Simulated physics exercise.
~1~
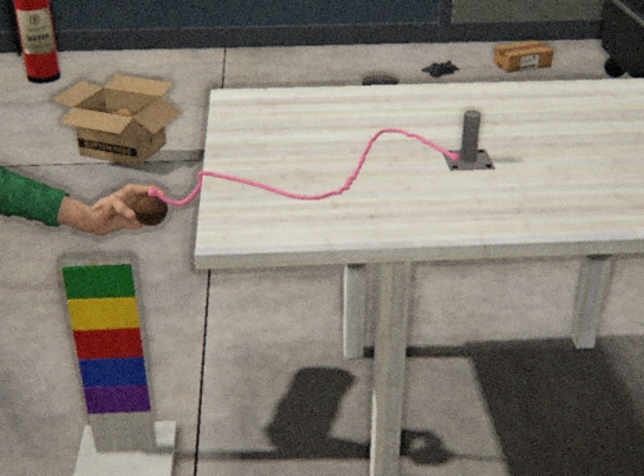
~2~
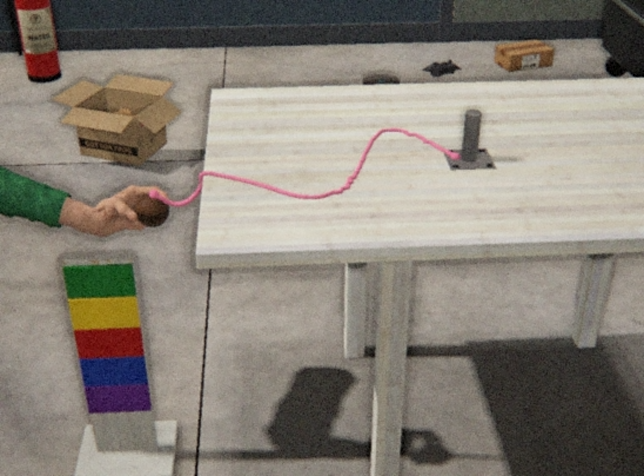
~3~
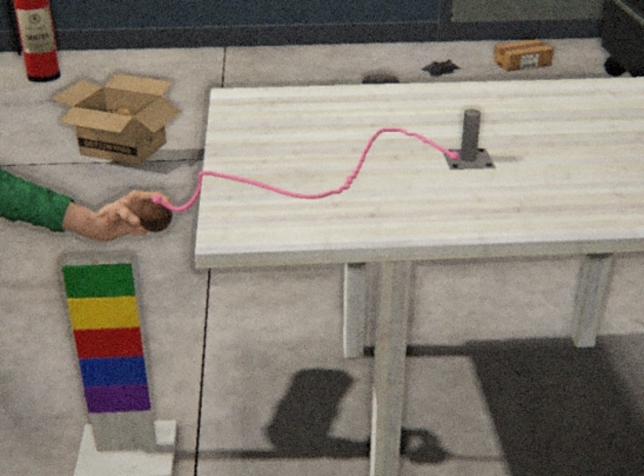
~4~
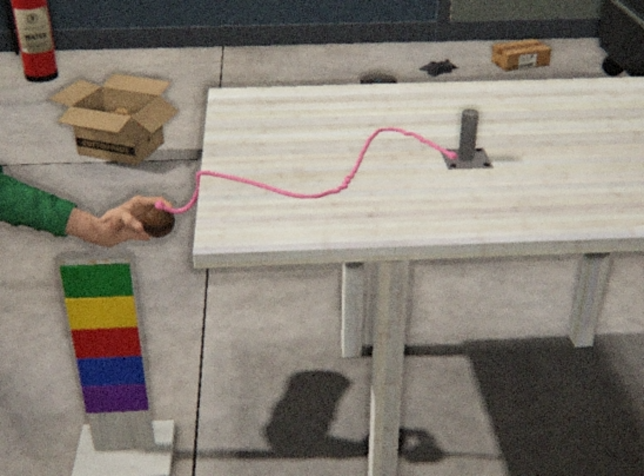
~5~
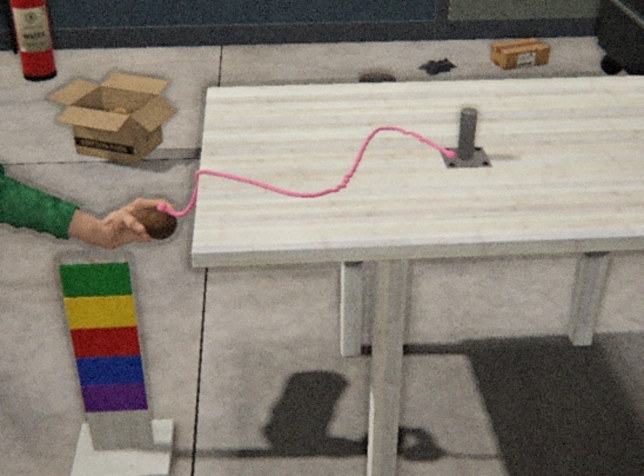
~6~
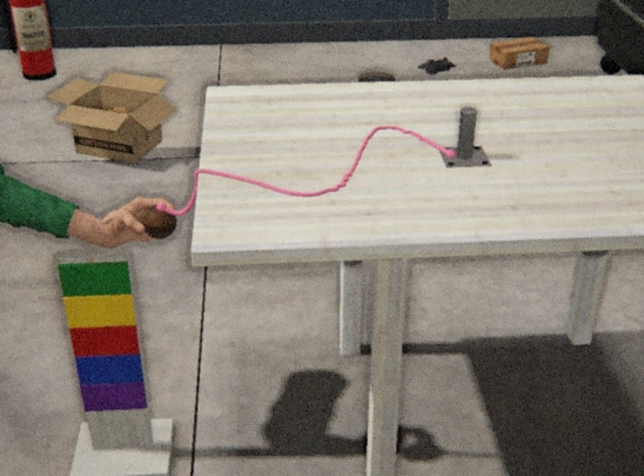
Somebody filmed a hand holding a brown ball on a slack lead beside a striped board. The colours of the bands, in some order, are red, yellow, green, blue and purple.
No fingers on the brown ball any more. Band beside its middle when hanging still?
Blue.
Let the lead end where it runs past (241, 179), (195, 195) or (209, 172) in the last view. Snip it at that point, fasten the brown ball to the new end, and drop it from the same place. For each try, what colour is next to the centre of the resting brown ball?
Taking the cuts in order: Green, then red, then yellow.
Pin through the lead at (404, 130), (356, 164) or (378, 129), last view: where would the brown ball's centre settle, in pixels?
Try 1: (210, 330); try 2: (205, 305); try 3: (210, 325).
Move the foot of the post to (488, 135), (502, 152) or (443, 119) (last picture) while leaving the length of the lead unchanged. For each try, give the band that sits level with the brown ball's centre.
In turn, red, then red, then blue.
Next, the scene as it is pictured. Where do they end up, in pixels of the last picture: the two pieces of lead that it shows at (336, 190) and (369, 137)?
They end up at (199, 172) and (321, 159).
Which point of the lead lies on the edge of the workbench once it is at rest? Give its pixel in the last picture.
It's the bit near (338, 187).
Early on, ball near (216, 359); level with blue.
Midway, ball near (211, 359); level with blue.
Finally, ball near (216, 361); level with blue. At blue.
